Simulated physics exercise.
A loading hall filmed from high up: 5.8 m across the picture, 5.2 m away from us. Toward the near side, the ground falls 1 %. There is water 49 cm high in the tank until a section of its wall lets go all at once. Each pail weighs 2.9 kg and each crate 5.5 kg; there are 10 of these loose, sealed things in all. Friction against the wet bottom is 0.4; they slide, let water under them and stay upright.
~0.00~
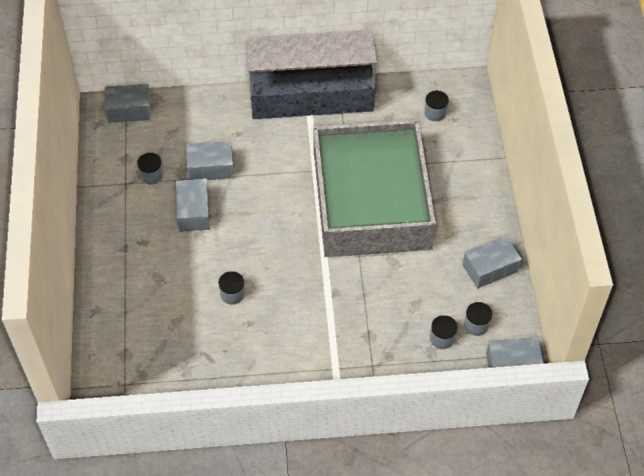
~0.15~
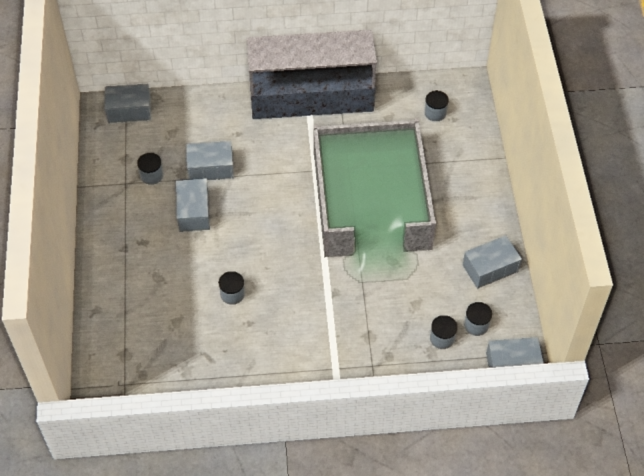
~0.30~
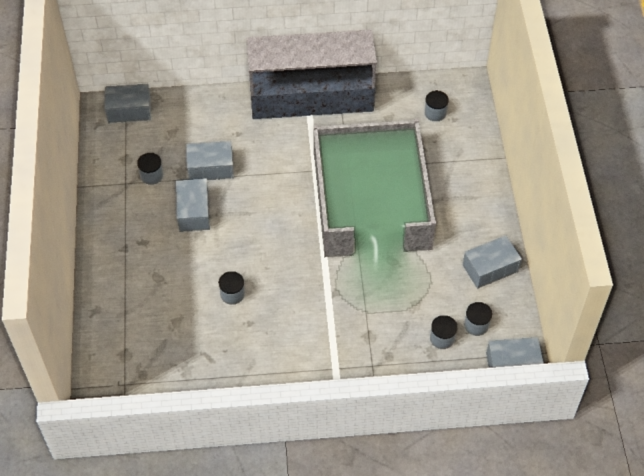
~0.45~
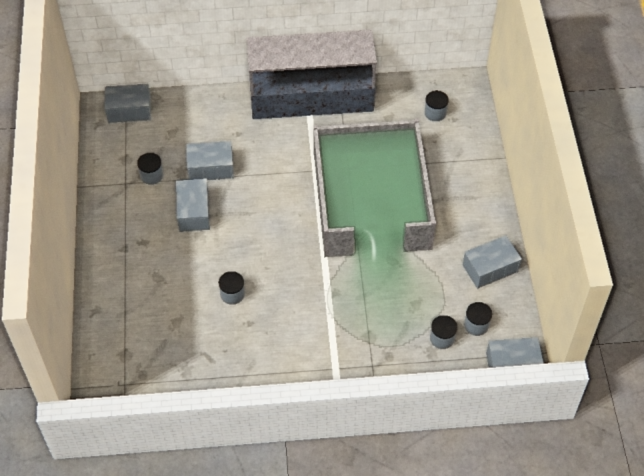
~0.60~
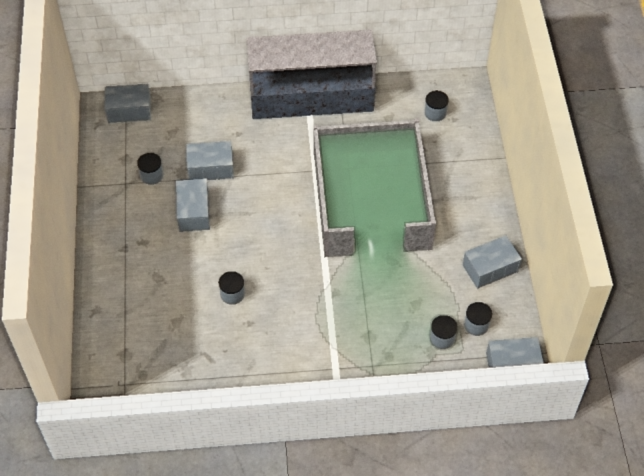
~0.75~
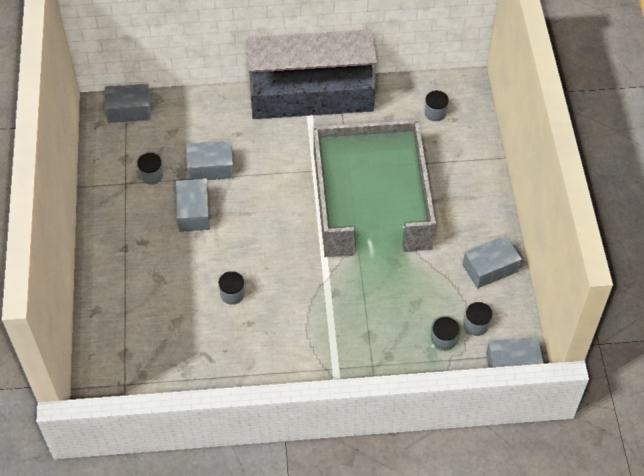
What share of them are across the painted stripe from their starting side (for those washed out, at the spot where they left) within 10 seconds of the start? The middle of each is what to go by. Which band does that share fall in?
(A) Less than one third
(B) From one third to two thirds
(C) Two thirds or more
Less than one third (A).
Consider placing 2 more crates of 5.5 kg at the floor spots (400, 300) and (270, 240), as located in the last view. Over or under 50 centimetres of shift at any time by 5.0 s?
Taking them in turn, the first is above the mark and the second is below the mark.
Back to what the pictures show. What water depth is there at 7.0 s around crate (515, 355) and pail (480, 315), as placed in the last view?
Around 4 cm and 3 cm.
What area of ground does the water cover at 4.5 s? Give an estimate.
At that time the wet patch spans about 17 m2.
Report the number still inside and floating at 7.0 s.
I'd say 2 of them.
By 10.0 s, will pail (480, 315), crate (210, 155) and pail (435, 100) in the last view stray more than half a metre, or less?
Going one by one: Goes farther, stays closer, goes farther.
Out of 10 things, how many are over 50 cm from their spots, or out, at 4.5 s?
I get 4.
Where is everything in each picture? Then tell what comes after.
In the first frame, a pail at (444, 326) rests on the ground; a pail at (479, 313), on the bottom; 2.0 m2 under water; 0 of 10 have shifted.
In the second frame, a pail at (444, 326) rests on the ground; a pail at (479, 313), on the bottom; 2.4 m2 under water; 0 of 10 have shifted.
In the third frame, a pail at (444, 326), on the bottom; a pail at (479, 313), on the bottom; water covers 2.9 m2; 0 of 10 have shifted.
In the fourth frame, a pail at (444, 326), on the bottom; a pail at (479, 313), on the bottom; water covers 3.5 m2; 0 of 10 have shifted.
In the fifth frame, a pail at (444, 326) rests on the ground; a pail at (479, 313), on the bottom; 4.3 m2 under water; 0 of 10 have shifted.
In the sixth frame, a pail at (446, 328), on the bottom; a pail at (479, 313), on the bottom; water covers 5.2 m2; 0 of 10 have shifted.
After 2.0 s 0 of 10 are over the mark; 3 afloat.
After 4.5 s 0 of 10 are over the mark; 2 afloat.
After 7.0 s 0 of 10 are over the mark; 2 afloat.
After 10.0 s 0 of 10 are over the mark; 5 afloat.
